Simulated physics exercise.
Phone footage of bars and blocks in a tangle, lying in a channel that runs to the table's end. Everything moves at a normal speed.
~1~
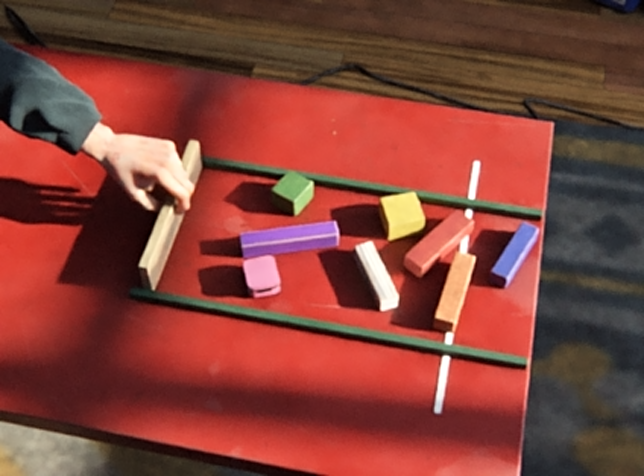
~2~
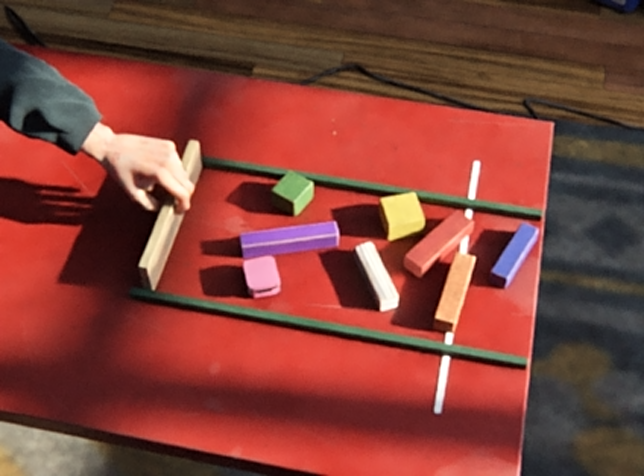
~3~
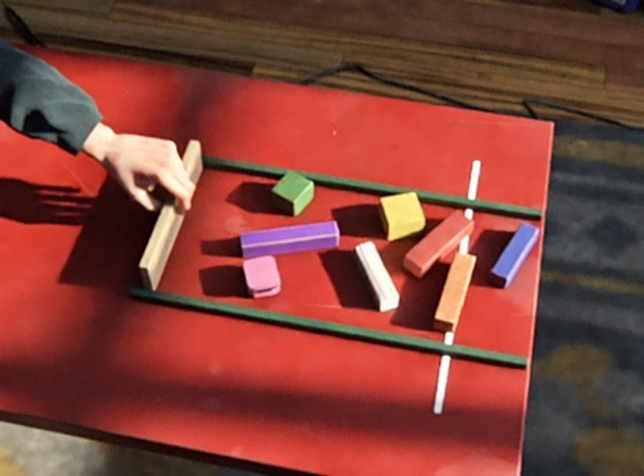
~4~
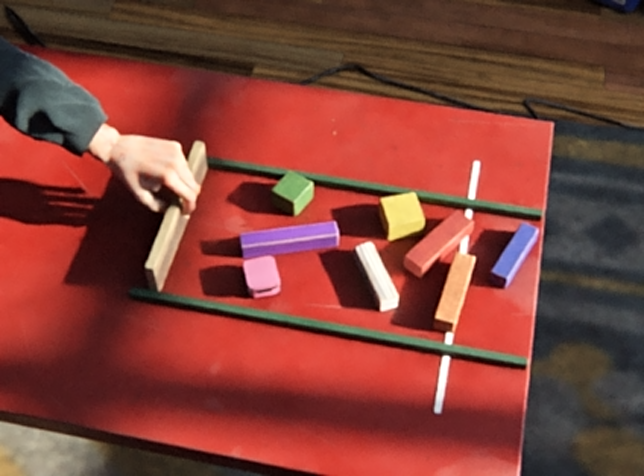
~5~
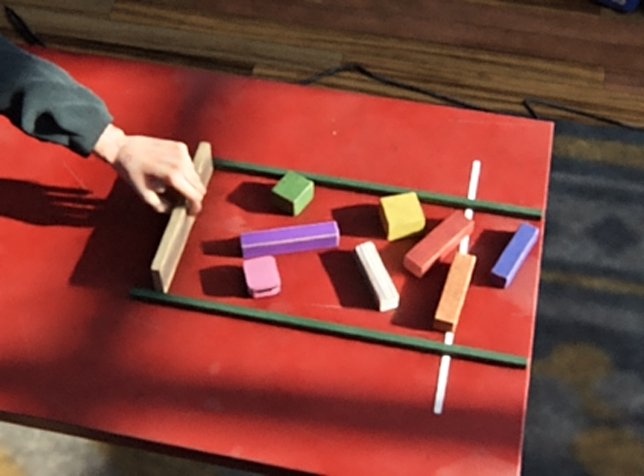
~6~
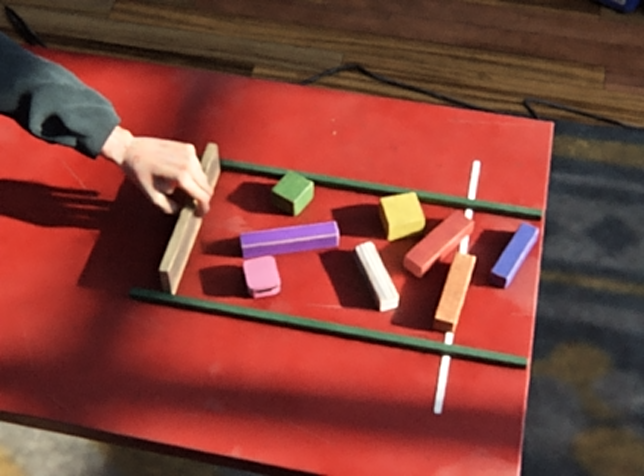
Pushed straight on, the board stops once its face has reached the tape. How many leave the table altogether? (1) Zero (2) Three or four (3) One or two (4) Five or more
3.
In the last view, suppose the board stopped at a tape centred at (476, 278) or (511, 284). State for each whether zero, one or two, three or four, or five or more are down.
First place: Either three or four; second place: At least five.
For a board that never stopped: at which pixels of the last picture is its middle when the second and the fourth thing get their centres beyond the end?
At (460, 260) for the second, at (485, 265) for the fourth.
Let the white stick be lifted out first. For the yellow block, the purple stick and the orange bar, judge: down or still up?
The yellow block: Remains. The purple stick: Remains. The orange bar: Remains.
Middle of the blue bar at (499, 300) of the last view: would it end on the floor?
Result: The blue bar ends down.
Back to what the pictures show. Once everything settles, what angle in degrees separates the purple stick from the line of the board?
Some 45 degrees.
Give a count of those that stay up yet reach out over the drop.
Count of overhanging things: 3.
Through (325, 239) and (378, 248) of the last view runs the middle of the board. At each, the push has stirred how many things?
At first I count 5, and then 7.
A little later, none off yet; blue bar at rest near (514, 255); orange bar at rest near (454, 292); red bar at rest near (439, 243).
When it is over, the number that fall off is one or two; down, blue bar.
